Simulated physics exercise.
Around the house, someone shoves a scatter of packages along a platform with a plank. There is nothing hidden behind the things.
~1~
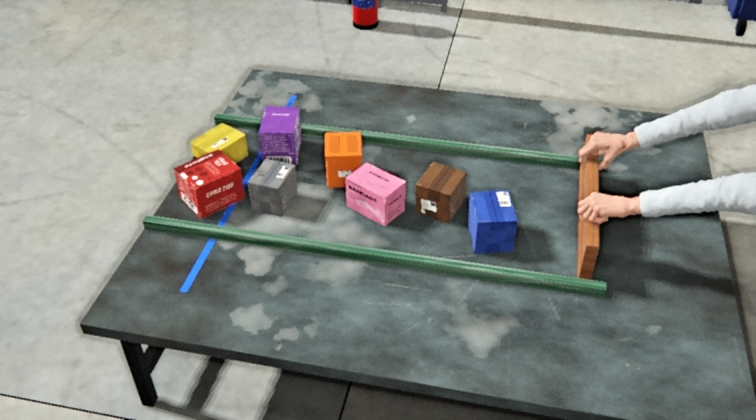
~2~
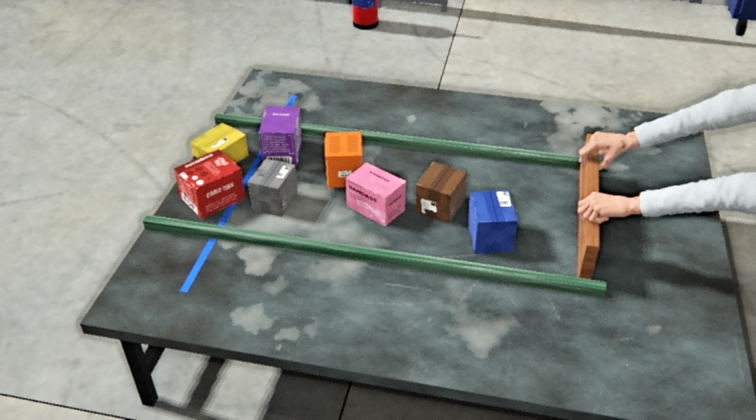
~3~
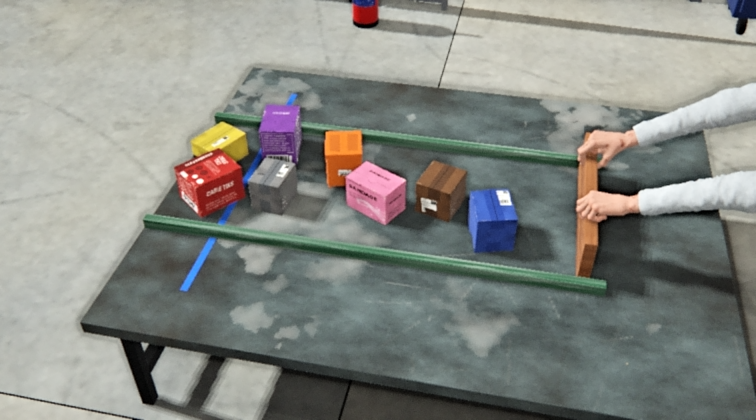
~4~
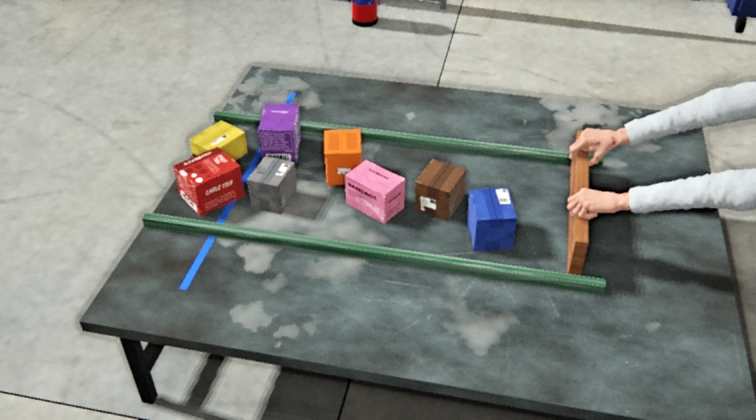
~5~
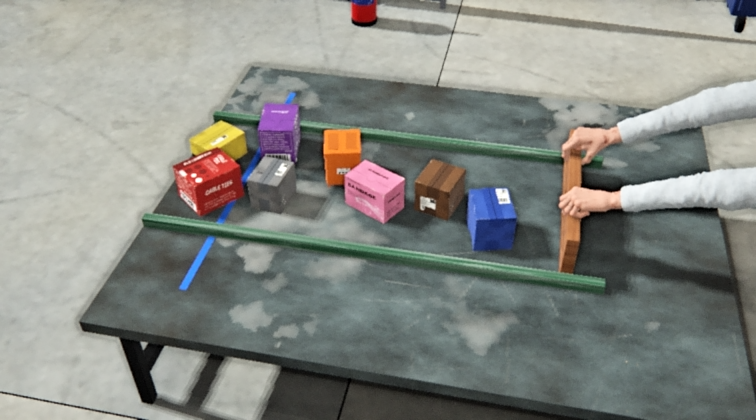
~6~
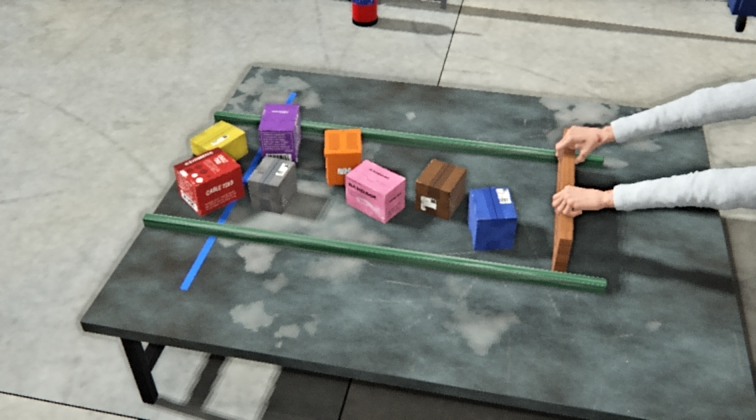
In the video, two hands hold a wooden plank between green rails on a dark table and slide it slightly leftward toward eight colourful boxes, which stay still, some of them near a strip of blue tape.
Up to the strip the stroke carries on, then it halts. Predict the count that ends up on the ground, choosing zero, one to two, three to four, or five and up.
The count is three to four.
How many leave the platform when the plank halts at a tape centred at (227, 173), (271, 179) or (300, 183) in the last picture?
It would be 6, 3 and 2.
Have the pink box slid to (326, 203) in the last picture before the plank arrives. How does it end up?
It is safe.
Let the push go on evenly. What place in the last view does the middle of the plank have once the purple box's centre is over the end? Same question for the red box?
The middle is at (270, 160) when it's the purple box, and at (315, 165) when it's the red box.
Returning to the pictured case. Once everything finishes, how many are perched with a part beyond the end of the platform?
Expected count: 2.
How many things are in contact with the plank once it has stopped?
My count gives 2.
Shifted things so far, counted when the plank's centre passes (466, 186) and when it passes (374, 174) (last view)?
I get 2 at the one place and 5 at the other.
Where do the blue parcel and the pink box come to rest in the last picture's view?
The blue parcel stops around (216, 179); the pink box around (179, 171).
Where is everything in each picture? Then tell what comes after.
In the first picture, yellow parcel (220, 149); red box (210, 183); purple box (281, 136); plank (588, 205); tape (247, 179).
In the second picture, red box (210, 183); grey parcel (274, 188).
In the third picture, purple box (281, 135); orange tote (344, 159).
In the fourth picture, yellow parcel (219, 146); blue parcel (491, 219).
In the fifth picture, red box (209, 181); plank (571, 200).
In the sixth picture, yellow parcel (219, 146); red box (210, 181); purple box (281, 134); plank (565, 198); tape (247, 176).
Soon after, none off yet; yellow parcel at rest near (219, 146); red box at rest near (210, 181); purple box at rest near (281, 134).
After that, none off yet; yellow parcel displaced about its own width near (189, 144); red box displaced about its own width near (154, 177); purple box displaced about its own width near (234, 125).
In the end, the number that fall off is three or four; gone, grey parcel, purple box, red box and yellow parcel.
